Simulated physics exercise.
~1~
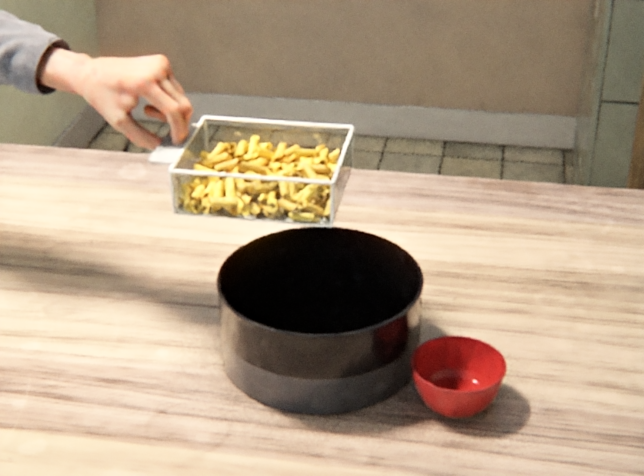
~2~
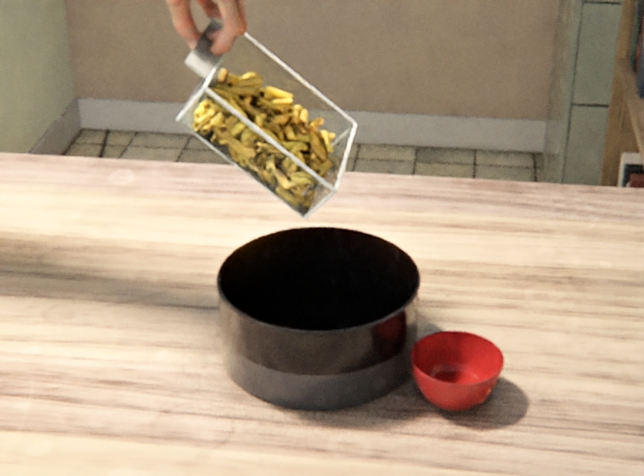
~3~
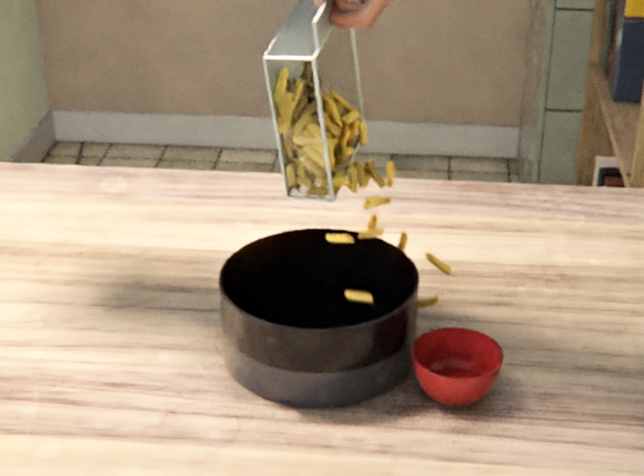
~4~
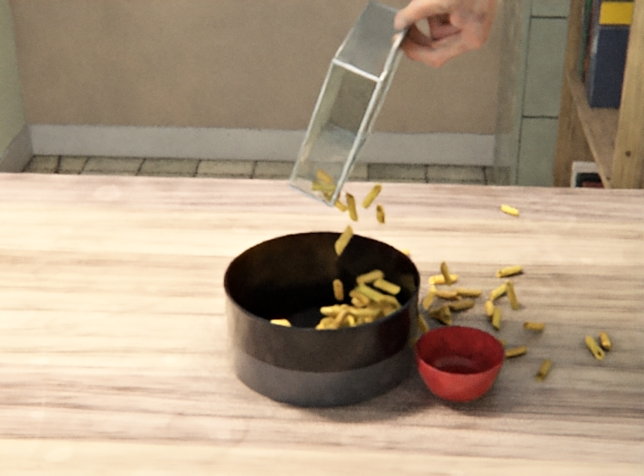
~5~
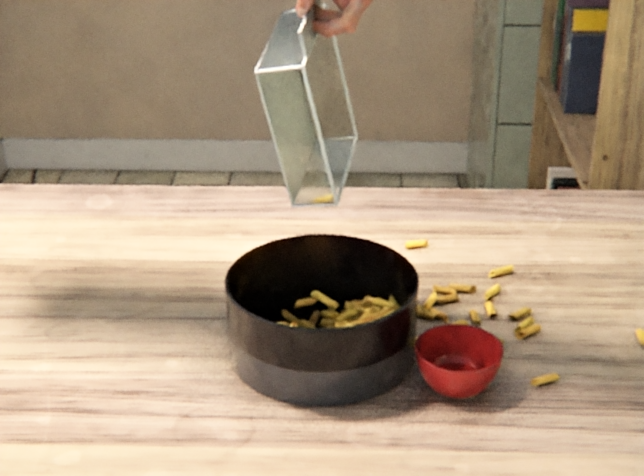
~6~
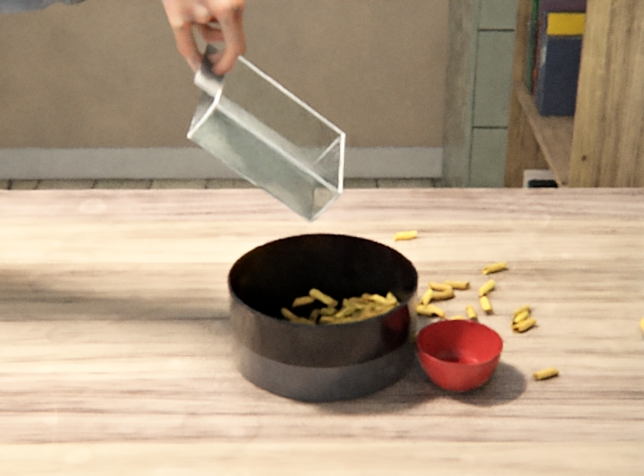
A hand reaching in from the upper left holds a clear, open box of dry yellow pasta above a pale wooden table, seen from slightly above in a room with a beige wall and tiled floor. Below the box stands a wide black pot, with a small red bowl close to its right side. The hand tips the box steeply to the right, and the pasta tumbles out. Most pieces drop into the pot, while others scatter across the table behind and right of the bowl. The hand then tilts the emptied box partway back, leaving the red bowl empty.
